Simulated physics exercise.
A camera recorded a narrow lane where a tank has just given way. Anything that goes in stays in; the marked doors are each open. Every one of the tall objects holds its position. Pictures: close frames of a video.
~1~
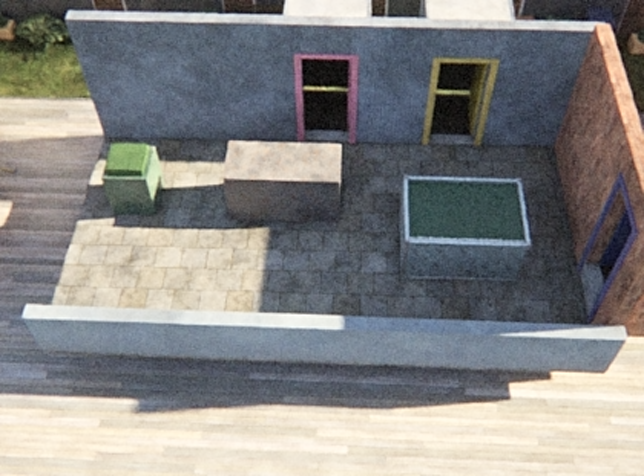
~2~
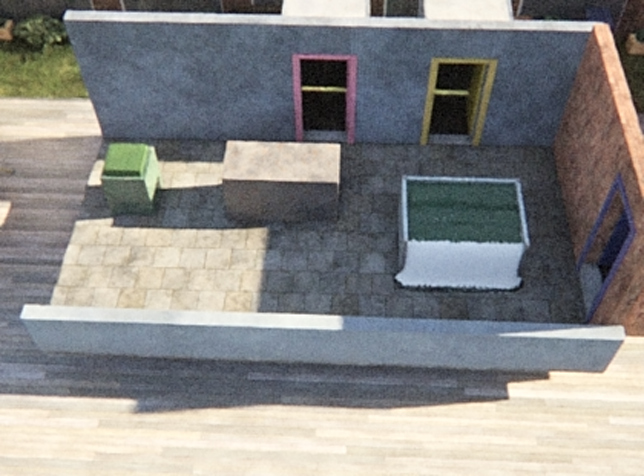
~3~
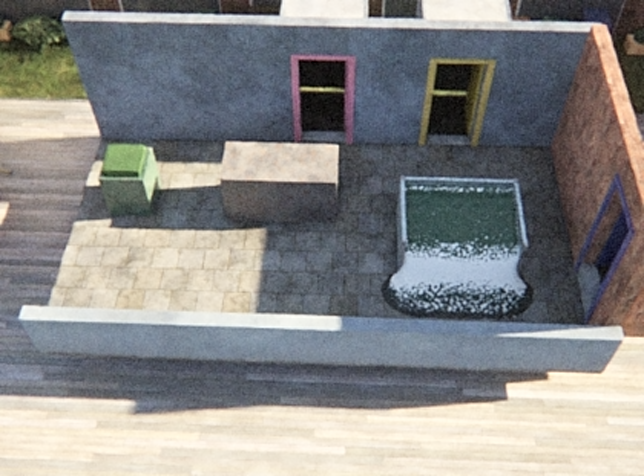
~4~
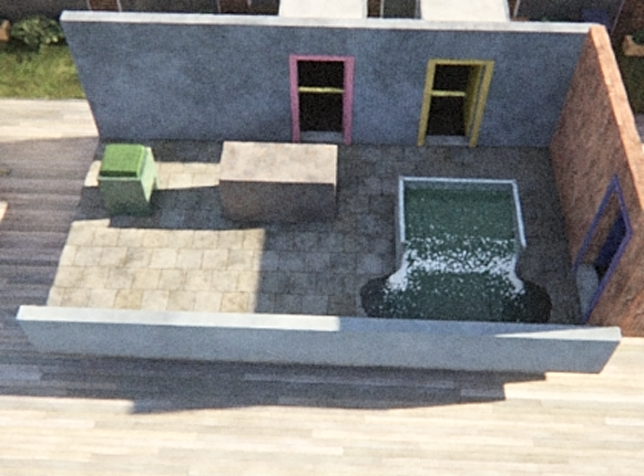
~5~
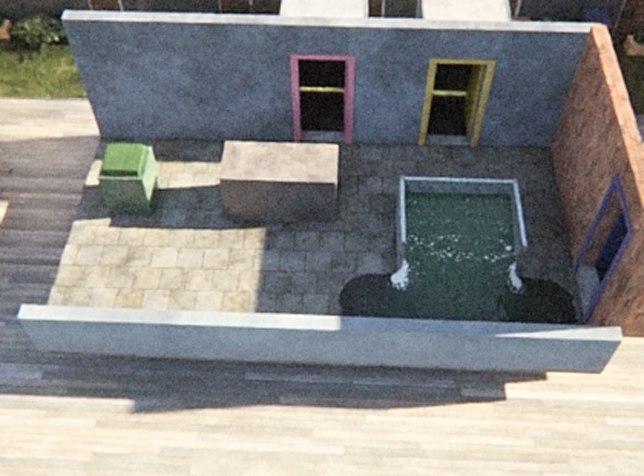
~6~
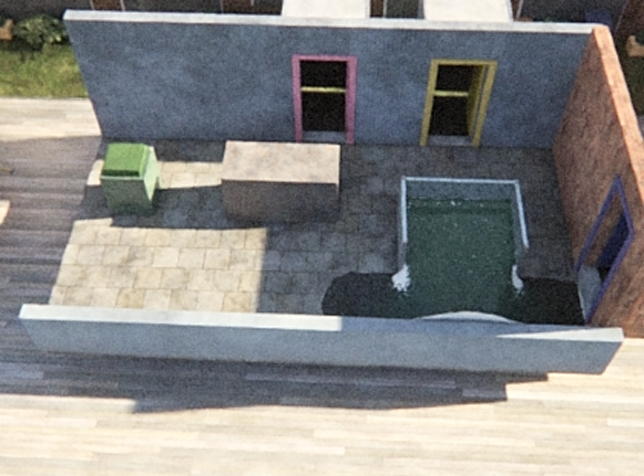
Green water bursting from the front of a rectangular tank, foaming white and spreading across paving behind a low grey wall.
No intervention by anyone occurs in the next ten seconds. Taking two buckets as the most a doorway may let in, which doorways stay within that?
The blue door stays within it, the pink door stays within it, the yellow door goes over it.
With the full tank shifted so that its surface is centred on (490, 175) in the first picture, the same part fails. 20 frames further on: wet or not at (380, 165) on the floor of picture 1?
Result at that place: Not reached.
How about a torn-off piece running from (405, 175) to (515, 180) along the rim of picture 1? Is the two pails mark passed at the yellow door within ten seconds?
Then yellow door ends up above.
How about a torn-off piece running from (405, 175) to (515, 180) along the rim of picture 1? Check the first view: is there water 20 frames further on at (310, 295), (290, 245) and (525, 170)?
Taking the three spots as listed, they end up spared, spared and inundated.
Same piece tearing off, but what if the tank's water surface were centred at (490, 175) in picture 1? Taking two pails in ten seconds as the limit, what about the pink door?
Result for the pink door door - it stays safely beneath.
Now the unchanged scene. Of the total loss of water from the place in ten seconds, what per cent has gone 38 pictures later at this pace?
I'd put it near 60 in a hundred.
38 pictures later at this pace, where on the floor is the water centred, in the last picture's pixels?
Centre: Close to (384, 244).
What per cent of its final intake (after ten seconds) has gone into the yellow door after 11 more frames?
Result: 0 % of the ten-second total.
A moment on, water covers 20 % of the floor; the blue door wet at the sill, nothing in, the pink door not reached, the yellow door not reached.
Next, water covers 45 % of the floor; the blue door under two buckets in, the pink door not reached, the yellow door not reached.
Then, water covers 70 % of the floor; the blue door under two buckets in, the pink door not reached, the yellow door under two buckets in.
Later, water covers 90 % of the floor; the blue door under two buckets in, the pink door wet at the sill, nothing in, the yellow door over two buckets in.
In the end, water covers 95 % of the floor; the blue door under two buckets in, the pink door wet at the sill, nothing in, the yellow door over two buckets in.
